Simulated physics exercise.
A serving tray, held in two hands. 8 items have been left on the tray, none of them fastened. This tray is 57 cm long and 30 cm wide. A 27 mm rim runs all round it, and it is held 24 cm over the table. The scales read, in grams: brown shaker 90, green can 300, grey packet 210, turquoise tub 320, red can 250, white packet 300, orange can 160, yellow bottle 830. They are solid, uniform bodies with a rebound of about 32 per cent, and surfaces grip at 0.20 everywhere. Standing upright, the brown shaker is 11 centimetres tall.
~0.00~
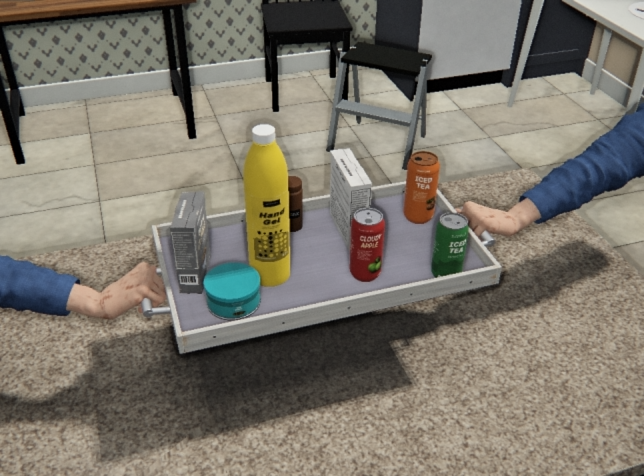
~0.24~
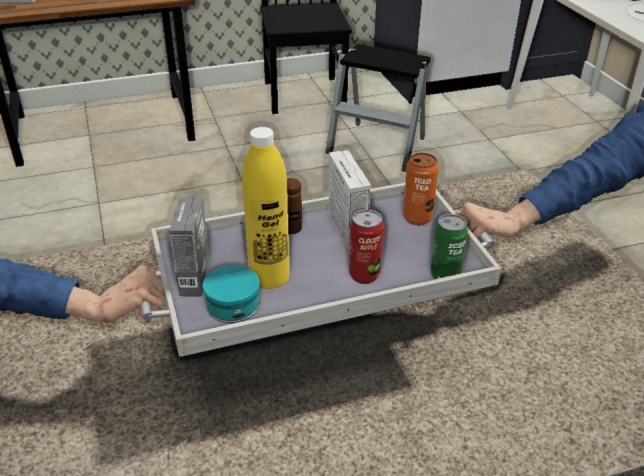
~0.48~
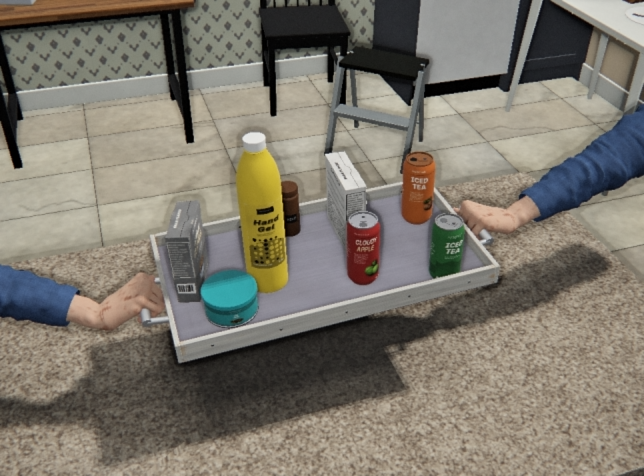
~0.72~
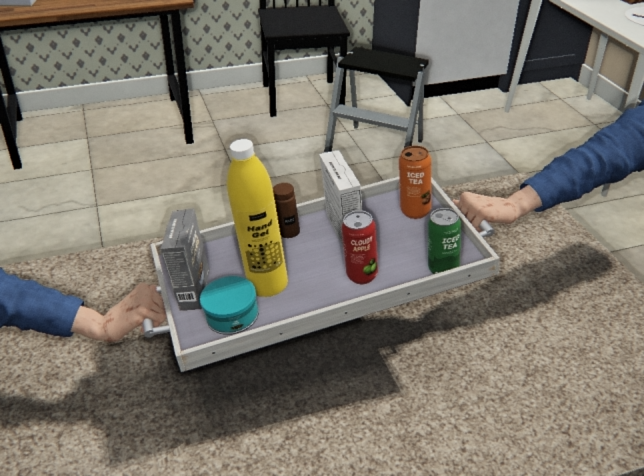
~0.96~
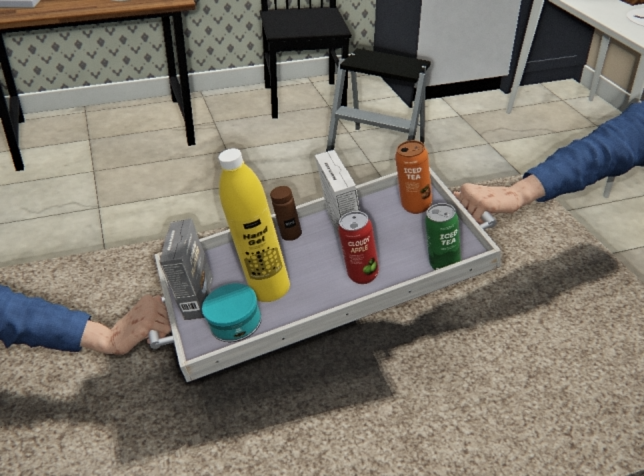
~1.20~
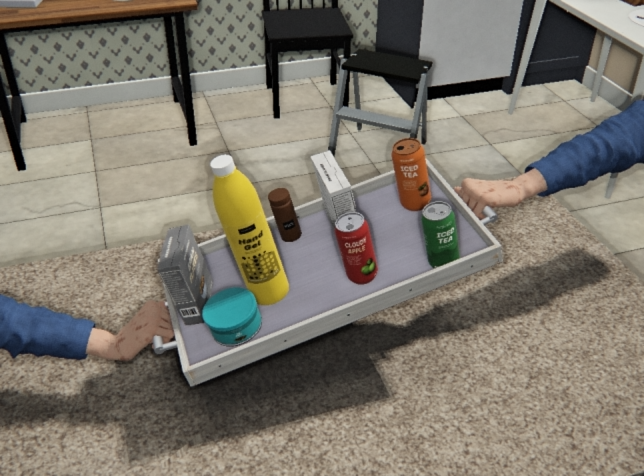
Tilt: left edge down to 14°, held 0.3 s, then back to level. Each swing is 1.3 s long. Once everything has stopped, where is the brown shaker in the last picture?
I would say it sits near (170, 232).
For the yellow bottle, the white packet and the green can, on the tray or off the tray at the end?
Outcome: The yellow bottle departs its support; the white packet remains on its support; the green can remains on its support.
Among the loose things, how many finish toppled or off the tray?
The number is 2.
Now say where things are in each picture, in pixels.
Tray level; brown shaker (292, 204); green can (450, 249), in the first frame.
Tray level; turquoise tub (232, 294); red can (366, 248), in the second frame.
Tilt 2°, left edge down; white packet (346, 202); orange can (418, 189), in the third frame.
Tilt 6°, left edge down; yellow bottle (256, 220); green can (444, 244), in the fourth frame.
Tilt 11°, left edge down; grey packet (188, 270); turquoise tub (232, 313), in the fifth frame.
Tilt 13°, left edge down; brown shaker (285, 215); red can (357, 250), in the sixth frame.
After 1.70 s, tilt 14°, left edge down; brown shaker moved 8 cm near (246, 231); yellow bottle 3° off its base; white packet moved 10 cm.
After 2.10 s, tilt 11°, left edge down; grey packet now off the tray; brown shaker moved 23 cm near (176, 253); yellow bottle 61° off its base.
After 2.70 s, tilt 1°, left edge down; yellow bottle now off the tray; brown shaker moved 24 cm near (170, 235); white packet 11° off its base.
In the end (4.3 s), off the tray, grey packet and yellow bottle; not toppled but over 5 cm from the start, brown shaker, green can, turquoise tub, red can, white packet and orange can. At the end, from the last picture's camera, brown shaker near (170, 232).
